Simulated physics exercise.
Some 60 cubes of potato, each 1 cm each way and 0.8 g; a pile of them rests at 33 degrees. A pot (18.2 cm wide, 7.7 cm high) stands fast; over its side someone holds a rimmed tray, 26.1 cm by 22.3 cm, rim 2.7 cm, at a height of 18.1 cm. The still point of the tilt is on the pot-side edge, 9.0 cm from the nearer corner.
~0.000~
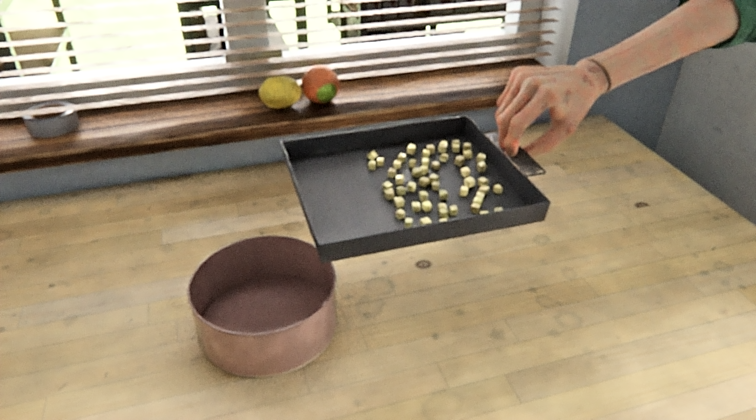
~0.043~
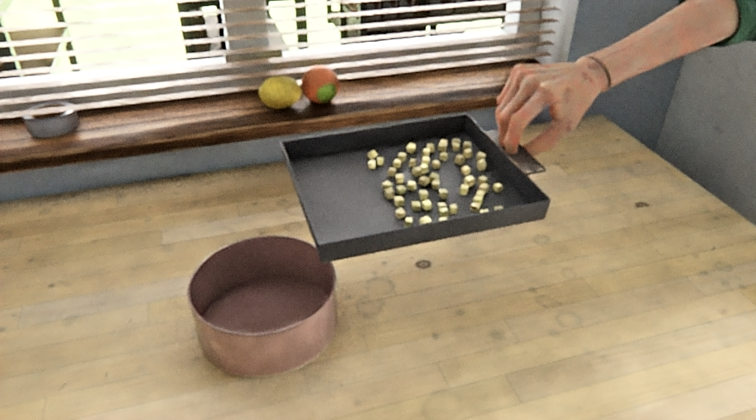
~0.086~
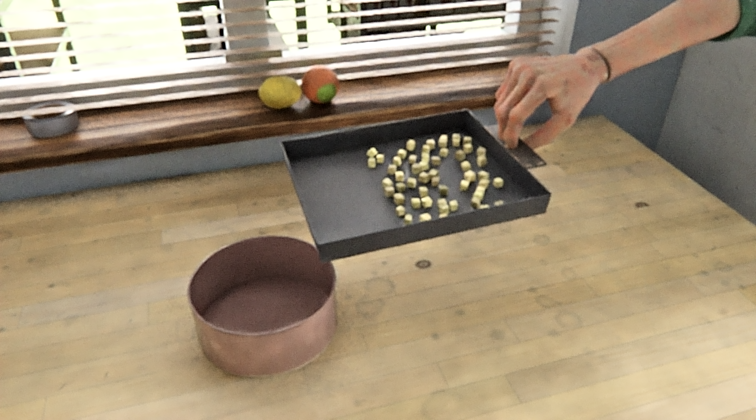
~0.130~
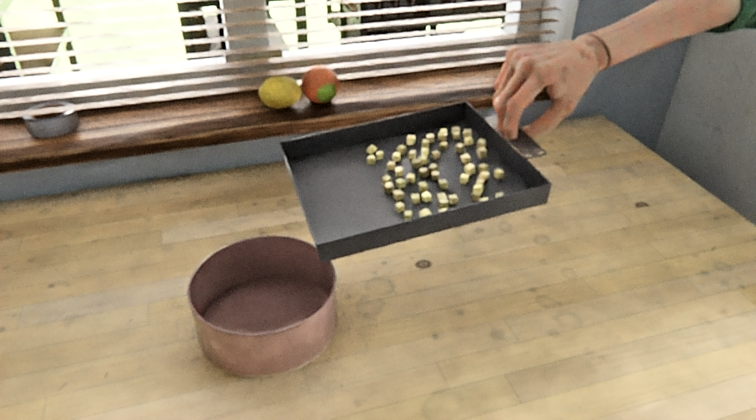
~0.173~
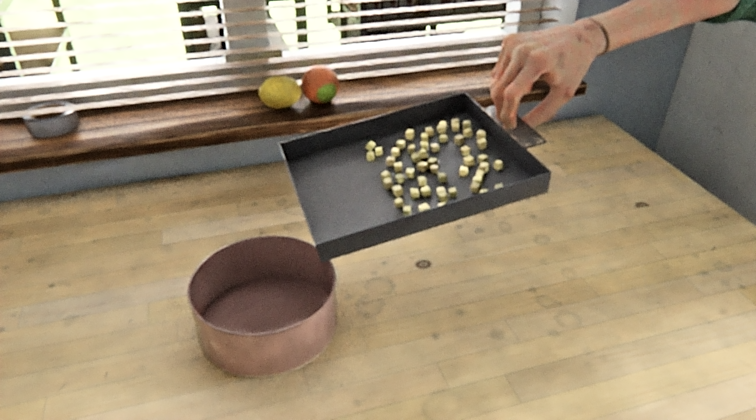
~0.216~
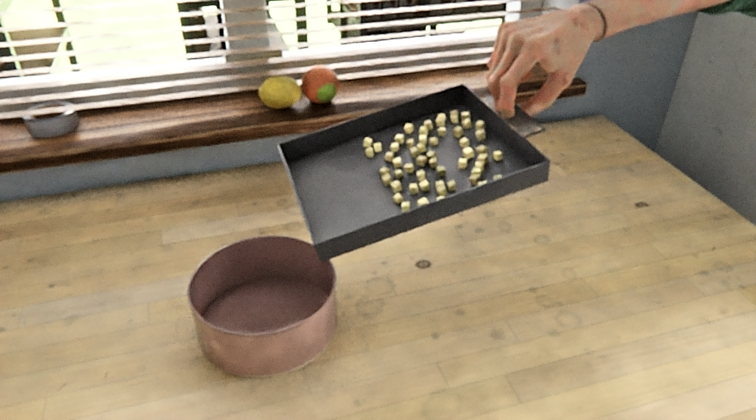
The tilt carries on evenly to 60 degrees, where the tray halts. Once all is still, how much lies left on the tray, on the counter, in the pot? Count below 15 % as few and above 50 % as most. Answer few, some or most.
Tray: Most, counter: Few, pot: Some.
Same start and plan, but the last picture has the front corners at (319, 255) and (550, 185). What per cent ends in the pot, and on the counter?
Pot 0, counter 45.
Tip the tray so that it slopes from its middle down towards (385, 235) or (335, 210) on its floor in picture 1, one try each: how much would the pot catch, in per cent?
Some 0 and 15 per cent.
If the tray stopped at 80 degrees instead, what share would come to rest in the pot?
Then about 20 per cent.
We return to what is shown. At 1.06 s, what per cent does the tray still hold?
Some 70 per cent of the load.
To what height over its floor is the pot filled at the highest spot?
Some 1.0 cm.
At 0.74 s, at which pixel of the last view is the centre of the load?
Around (324, 159).
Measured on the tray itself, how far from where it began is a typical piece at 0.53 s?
Some 1 cm.
Then, at 0.53 s, tilt 36 degrees; the tray holds 100 %, the pot 0 %.
Then, at 0.74 s, tilt 51 degrees; the tray holds 100 %, the pot 0 %.
Then, at 1.06 s, tilt 60 degrees; the tray holds 70 %, the pot 15 %.
At rest (2.2 s), tray 70 %, counter 5 %, pot 25 %.
